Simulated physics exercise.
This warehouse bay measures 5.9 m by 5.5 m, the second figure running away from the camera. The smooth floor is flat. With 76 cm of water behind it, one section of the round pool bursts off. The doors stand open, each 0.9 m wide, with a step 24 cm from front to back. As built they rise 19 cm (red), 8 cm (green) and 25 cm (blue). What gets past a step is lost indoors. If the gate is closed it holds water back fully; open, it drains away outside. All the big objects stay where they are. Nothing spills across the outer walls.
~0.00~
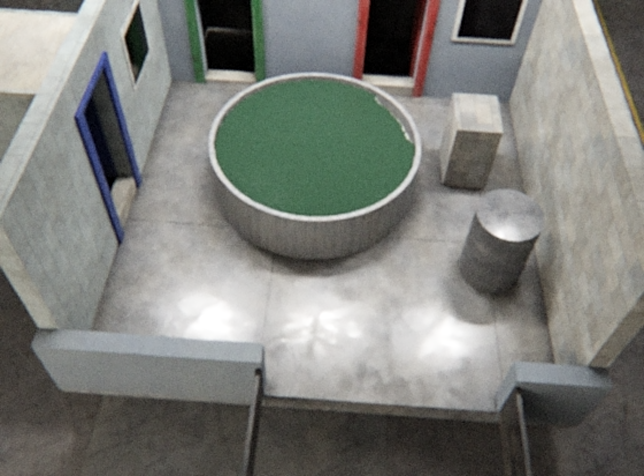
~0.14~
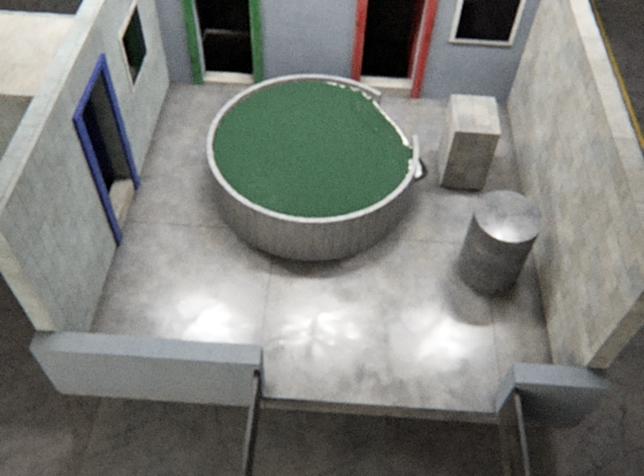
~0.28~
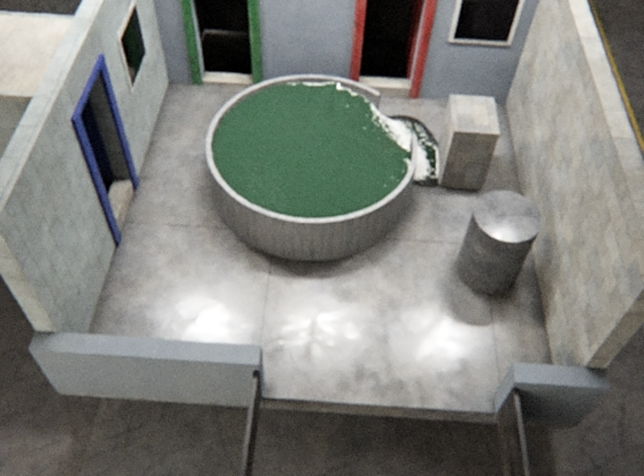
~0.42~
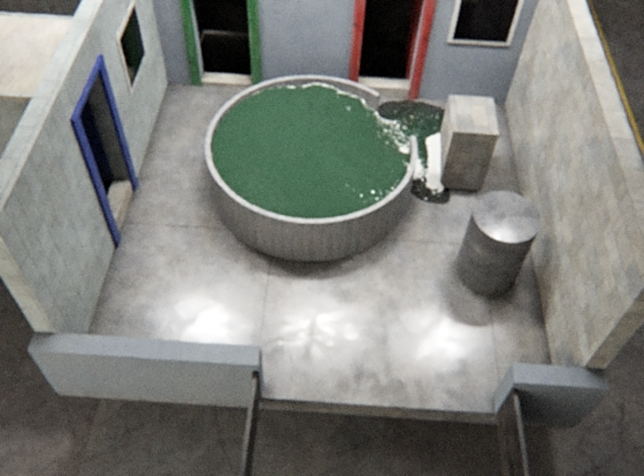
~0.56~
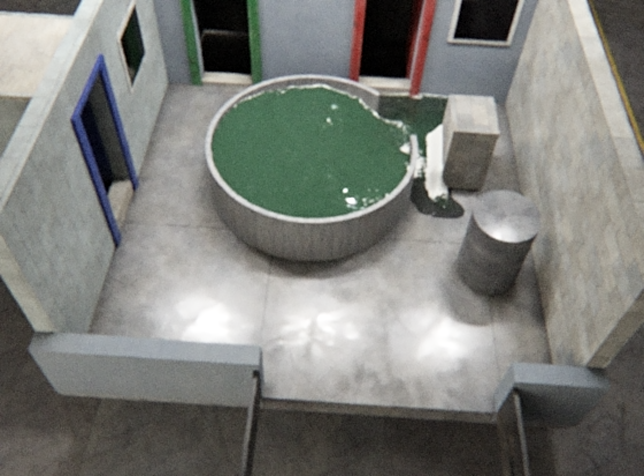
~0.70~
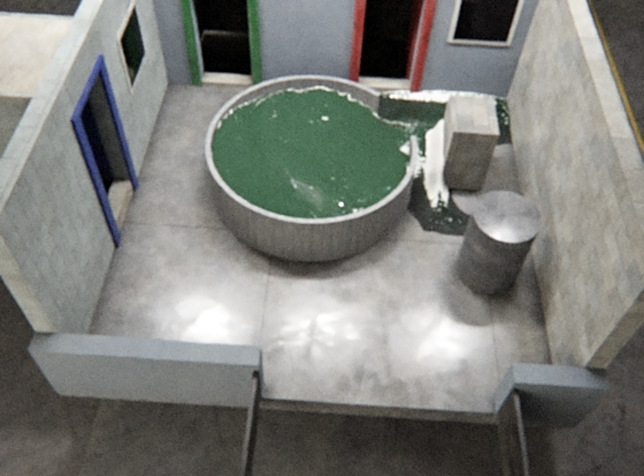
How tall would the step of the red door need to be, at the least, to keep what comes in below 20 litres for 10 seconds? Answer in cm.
About 24 cm.
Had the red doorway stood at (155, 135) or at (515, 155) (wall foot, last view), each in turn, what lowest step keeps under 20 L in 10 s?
About 11.0 and 30 cm.
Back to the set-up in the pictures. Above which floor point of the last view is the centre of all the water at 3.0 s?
Around (360, 177).
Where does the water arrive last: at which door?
The blue one.
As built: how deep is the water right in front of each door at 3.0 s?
Depths in cm: Red 21, green 7, blue 0.
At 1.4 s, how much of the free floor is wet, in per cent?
Some 20 per cent of it.
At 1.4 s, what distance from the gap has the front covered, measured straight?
About 2.8 m.
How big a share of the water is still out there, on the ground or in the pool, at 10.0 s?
Some 76 per cent remains.
After 1.4 s water covers 20 % of the floor, deepest (62 cm) near (499, 106); 16 cm at the red door, 1 litre in over its 19 cm step.
After 3.0 s water covers 55 % of the floor, deepest (46 cm) near (500, 113); 21 cm at the red door, 14 litres in over its 19 cm step.
After 10.0 s water covers 100 % of the floor, deepest (22 cm) near (498, 244); 13 cm at the red door, 54 litres in over its 19 cm step.
At the red door as built, the water arrived by 0.6 s and peaked near 22 cm at 3.8 s.
Run again over the same 10 s with other heights there, 48 litres in over 19.5 cm, 10 litres over 26.5 cm. The limit of 20 litres is kept from about 24 cm up.
